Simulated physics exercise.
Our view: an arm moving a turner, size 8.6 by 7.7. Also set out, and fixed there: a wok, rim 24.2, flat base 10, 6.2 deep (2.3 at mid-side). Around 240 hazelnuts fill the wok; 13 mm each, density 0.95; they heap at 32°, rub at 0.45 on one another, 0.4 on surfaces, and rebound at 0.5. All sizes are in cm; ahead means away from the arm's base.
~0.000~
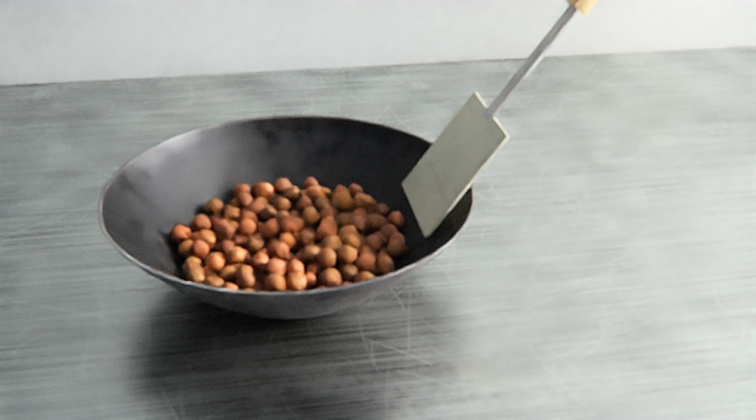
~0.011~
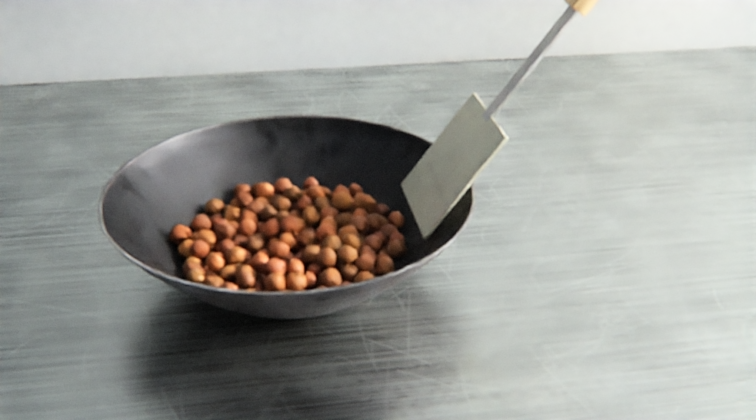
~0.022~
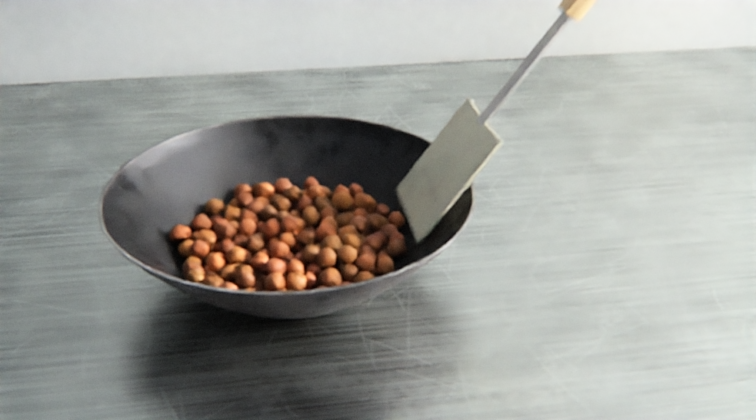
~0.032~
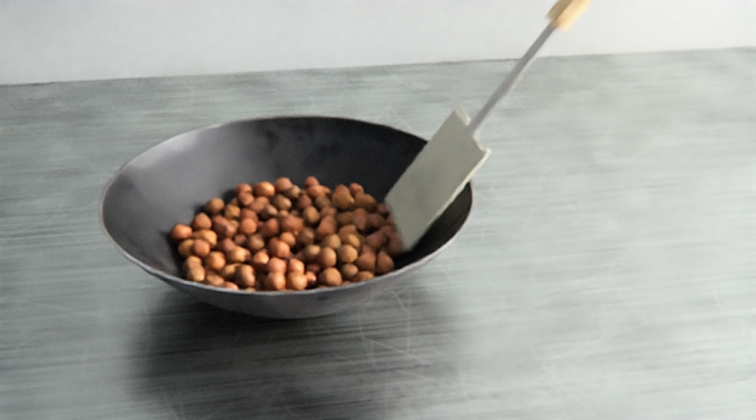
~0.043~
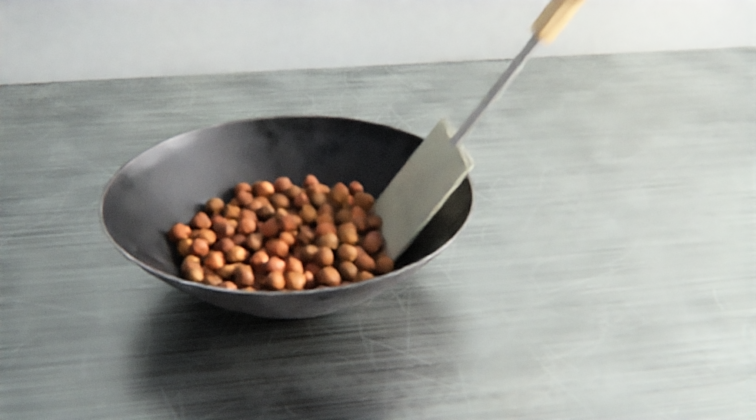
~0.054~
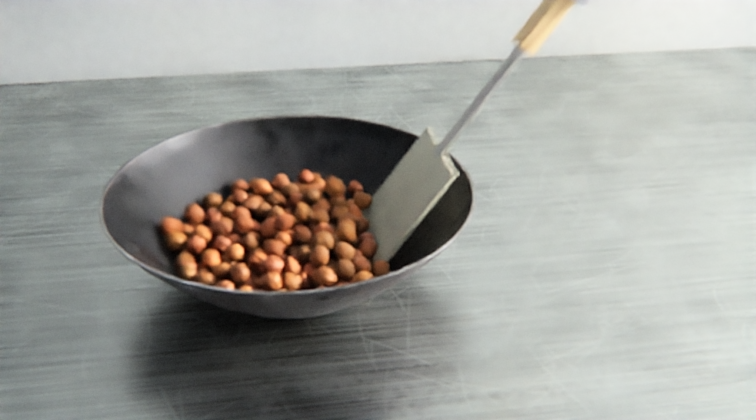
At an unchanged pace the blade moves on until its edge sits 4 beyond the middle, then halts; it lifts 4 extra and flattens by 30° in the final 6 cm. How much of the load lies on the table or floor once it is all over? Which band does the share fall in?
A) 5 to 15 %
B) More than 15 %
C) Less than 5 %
(A) 5 to 15 %.
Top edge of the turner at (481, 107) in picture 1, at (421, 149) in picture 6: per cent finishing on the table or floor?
Around 20 per cent finishes there.
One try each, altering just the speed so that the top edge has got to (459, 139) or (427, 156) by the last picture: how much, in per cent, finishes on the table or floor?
First try about 0 %, second try about 25 %.
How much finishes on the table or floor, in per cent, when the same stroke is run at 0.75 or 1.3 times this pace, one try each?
First try around 0 %, second try around 25 %.
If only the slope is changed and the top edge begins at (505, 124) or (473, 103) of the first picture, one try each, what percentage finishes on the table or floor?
I'd say near 5 per cent for the first and near 10 per cent for the second.
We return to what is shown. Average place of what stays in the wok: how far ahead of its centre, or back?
Forward offset: Roughly 3.0 cm.
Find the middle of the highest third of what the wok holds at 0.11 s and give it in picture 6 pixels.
Around (209, 216).
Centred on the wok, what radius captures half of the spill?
It's around 26 cm.
By 0.08 s, sloping 53°, highest piece 6 above the table; 242 in the wok.
By 0.11 s, sloping 41°, highest piece 7 above the table; 242 in the wok.
By 0.33 s, sloping 24°, highest piece 7 above the table; 226 in the wok, 12 on the table or floor, 4 on the blade or in flight.
By 1.38 s, sloping 24°, highest piece 6 above the table; 225 in the wok, 17 on the table or floor.
Final count, 225 in the wok, 17 on the table or floor. That is 7 % on the table or floor.
